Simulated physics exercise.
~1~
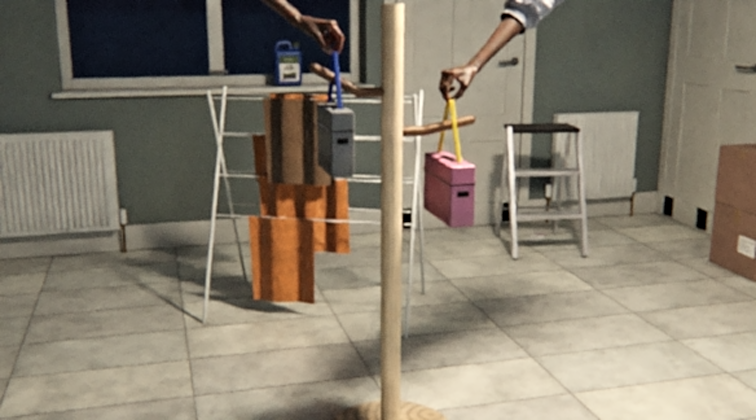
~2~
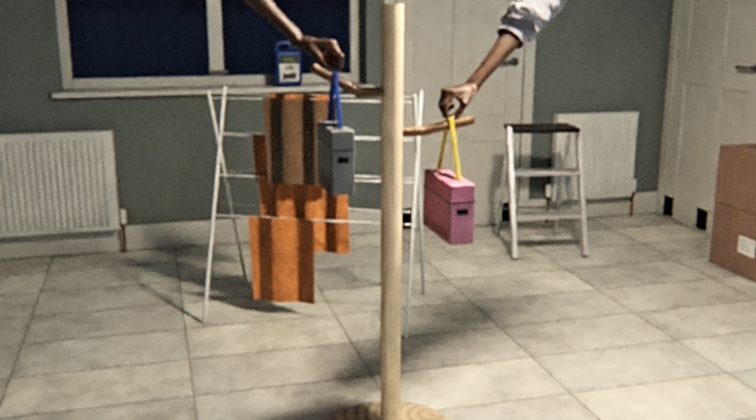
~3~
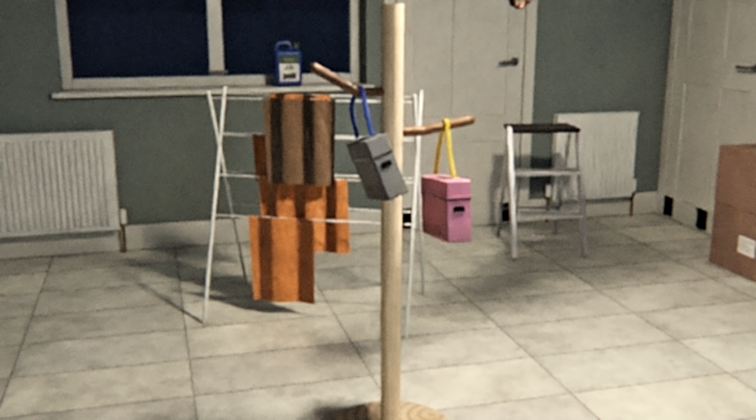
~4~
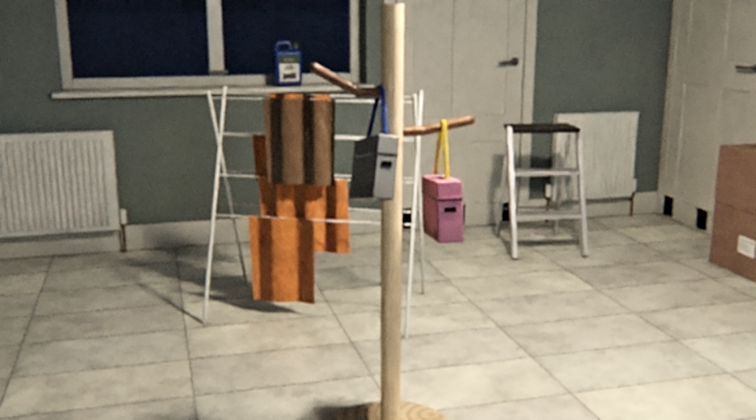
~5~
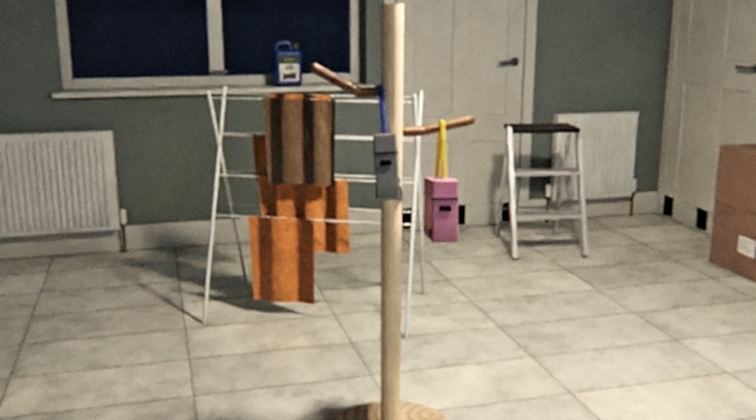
Two hands lowered a grey case and a pink case by their blue and yellow loops onto the pegs of a wooden stand, then let go and drew away. The grey one slid inward and tilted, both turned a little, and both stayed hanging.
